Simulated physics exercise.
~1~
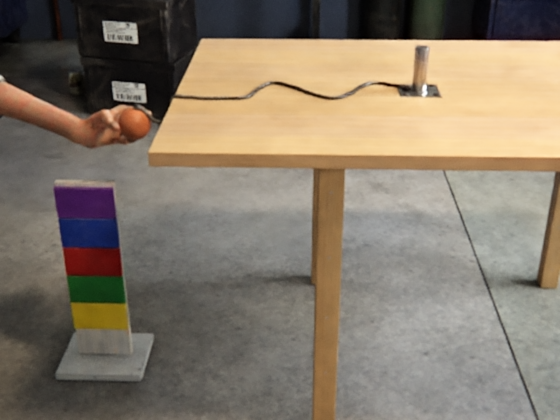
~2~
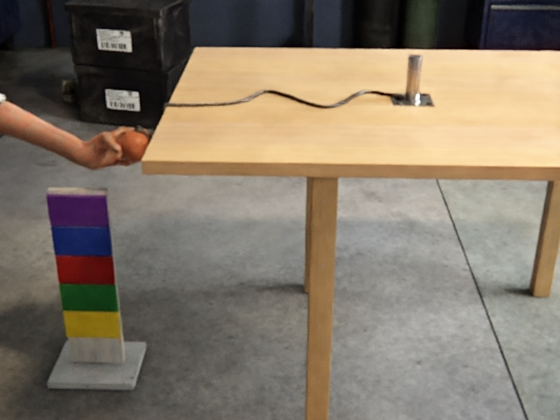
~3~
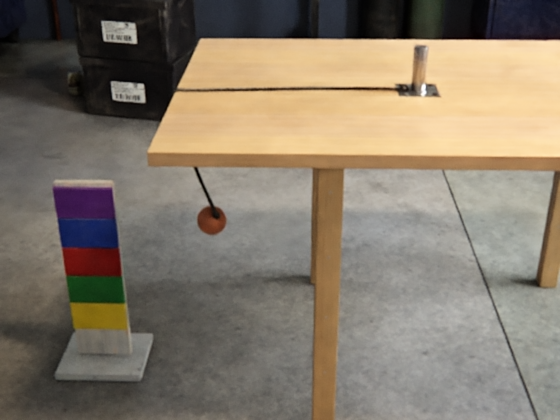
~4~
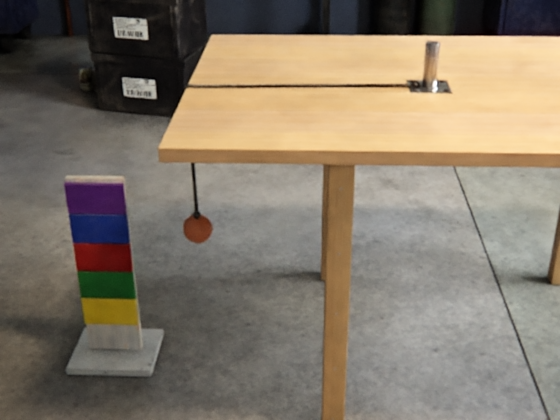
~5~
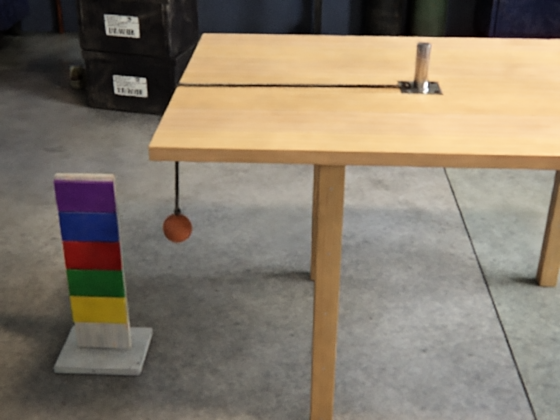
On a grey concrete floor, seen from slightly above by a gently swaying camera, a pale wooden workbench stands to the right of an upright board banded purple, blue, red, green and yellow from top to bottom. A dark lead runs in a wavy line from a metal post on the benchtop to an orange ball held by a hand at the left edge. The hand lowers slightly, then lets go and withdraws. The ball drops below the edge, pulling the lead straight, and swings a little leftward. Finally it hangs beneath the bench, its middle level with the blue band.
